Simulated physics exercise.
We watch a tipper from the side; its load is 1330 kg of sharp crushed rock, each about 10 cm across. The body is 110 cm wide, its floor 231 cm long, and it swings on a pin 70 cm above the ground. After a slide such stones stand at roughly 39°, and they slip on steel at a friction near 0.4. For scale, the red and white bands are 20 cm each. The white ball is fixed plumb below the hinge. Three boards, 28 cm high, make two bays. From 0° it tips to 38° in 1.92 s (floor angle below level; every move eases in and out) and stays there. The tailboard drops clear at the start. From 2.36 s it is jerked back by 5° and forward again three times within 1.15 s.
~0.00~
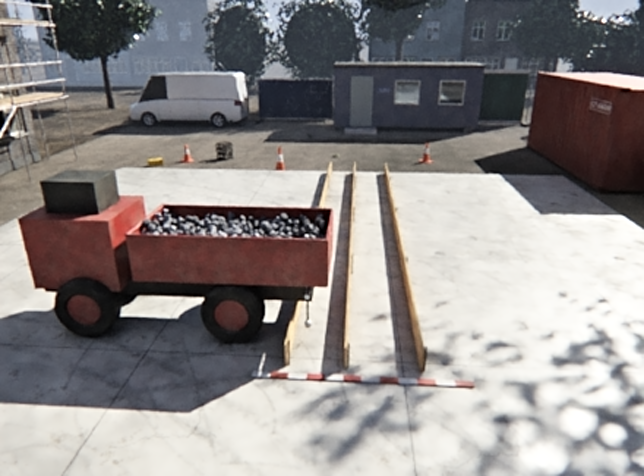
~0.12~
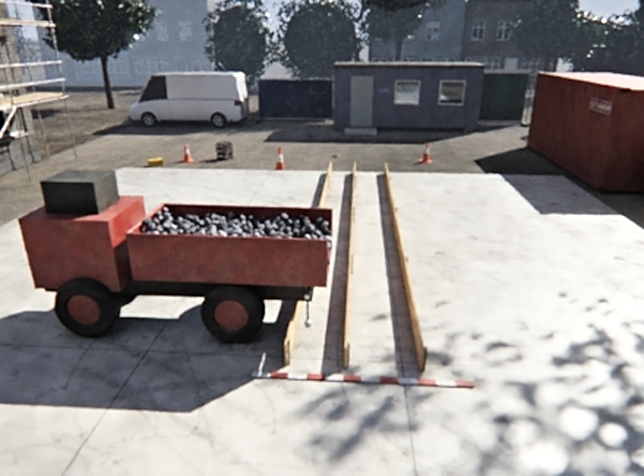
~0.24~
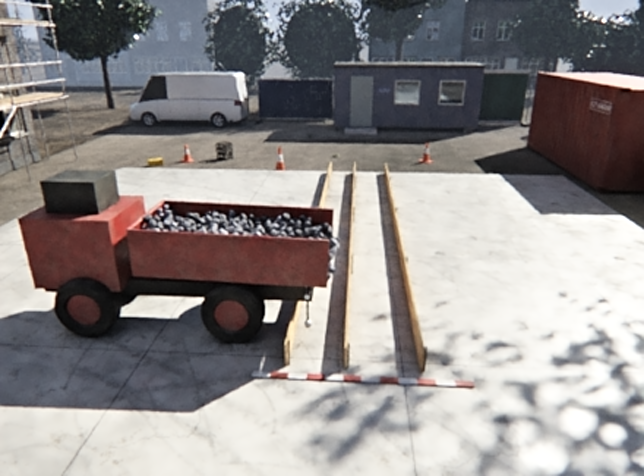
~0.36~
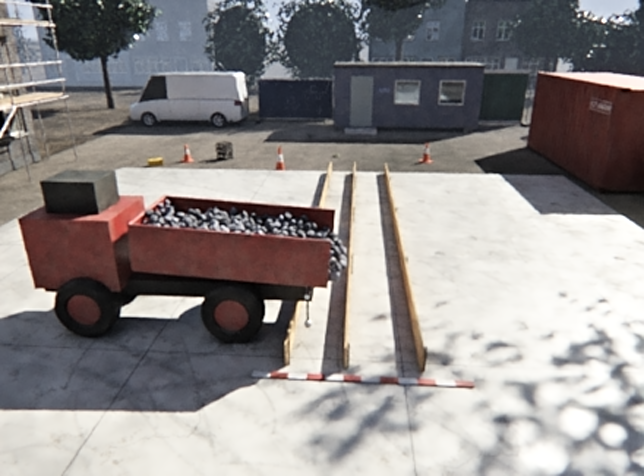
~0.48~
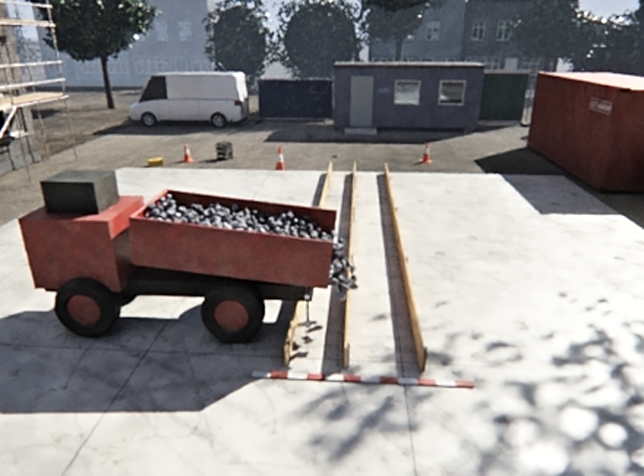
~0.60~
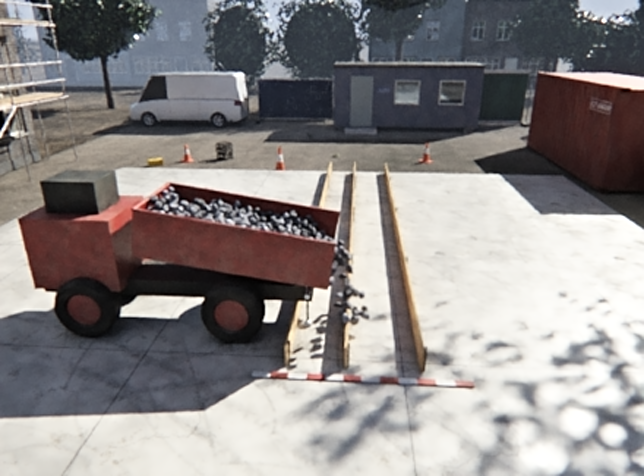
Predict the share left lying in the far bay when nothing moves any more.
Close to 75 in a hundred.
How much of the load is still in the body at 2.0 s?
It holds some 50 per cent.
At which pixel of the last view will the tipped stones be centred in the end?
Near (371, 312).
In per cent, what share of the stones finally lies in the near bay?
About 25 per cent.
After 1.4 s the floor is at 32°; 84 % in the body, 8 % in the near bay, 7 % in the far bay; the foremost stones are at (393, 323).
After 2.0 s the floor is at 38°; 48 % in the body, 13 % in the near bay, 39 % in the far bay; the foremost stones are at (407, 311).
After 4.0 s the floor is at 38°; 0 % in the body, 24 % in the near bay, 73 % in the far bay, 3 % past the last board; the foremost stones are at (462, 330).
After 7.1 s the floor is at 38°; 0 % in the body, 24 % in the near bay, 73 % in the far bay, 3 % past the last board; the foremost stones are at (462, 330).
